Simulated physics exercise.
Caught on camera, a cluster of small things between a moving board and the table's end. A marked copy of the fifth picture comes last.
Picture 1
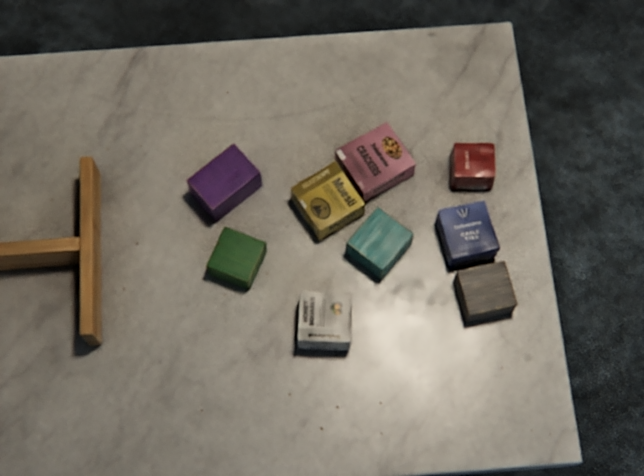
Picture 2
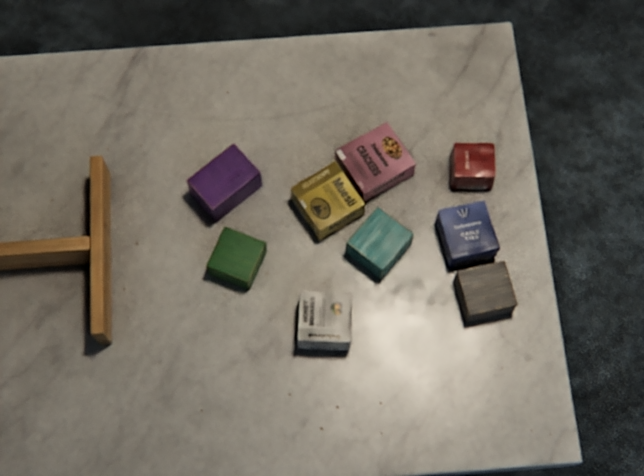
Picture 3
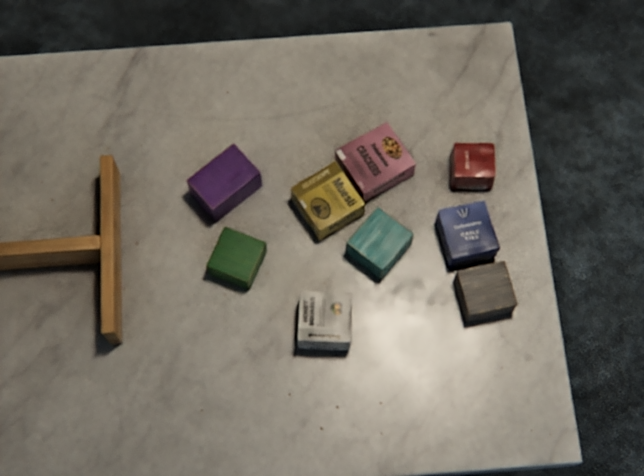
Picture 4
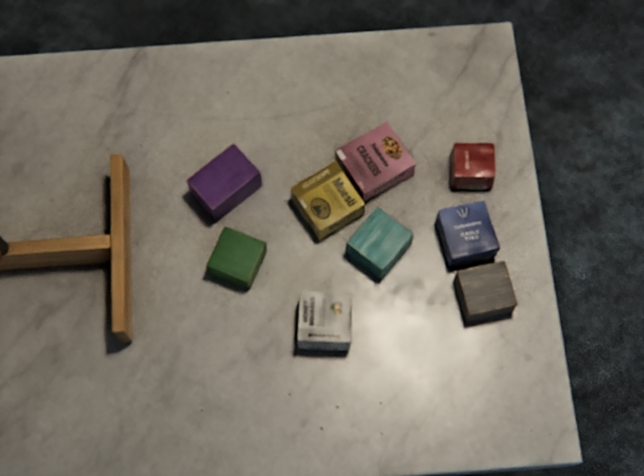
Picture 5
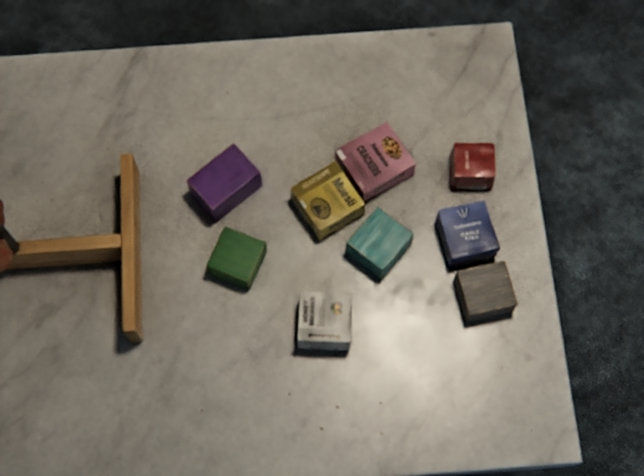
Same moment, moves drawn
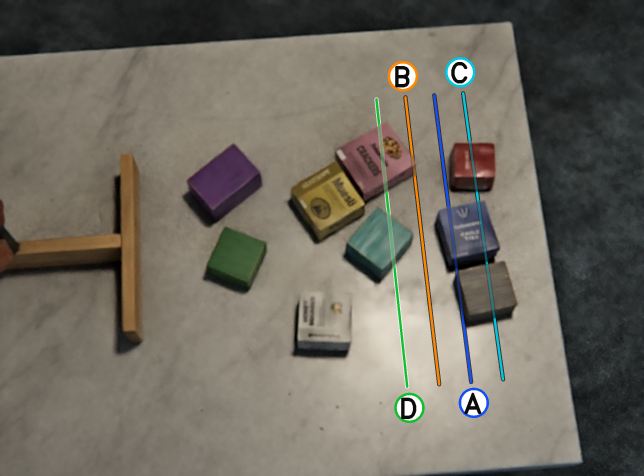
A wooden T-shaped board slides slowly and steadily to the right across a marble tabletop, drawing nearer to a cluster of small blocks and packets. Purple, green, yellow, pink, turquoise, white, red, blue and grey, they all stay still, untouched, as a hand gripping the handle edges into view at left.
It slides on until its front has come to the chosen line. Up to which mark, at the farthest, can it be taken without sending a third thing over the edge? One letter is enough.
A.
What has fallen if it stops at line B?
The red packet goes over.
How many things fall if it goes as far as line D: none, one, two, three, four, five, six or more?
In all, none.
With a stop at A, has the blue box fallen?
By then, yes.
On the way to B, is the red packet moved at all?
Yes.
On the marked copy, A at (452, 231); B at (421, 234); C at (482, 229); D at (391, 236).
Following A. Soon after the start, board (245, 231); purple block (286, 173); green block (277, 252).
Later, board (360, 223); red packet (486, 168); blue box (489, 231).
In the end, board (451, 216); blue box over the edge; red packet over the edge; two fallen.
As for the rest, B is within the limit but short; C drops five; D is within the limit but short.
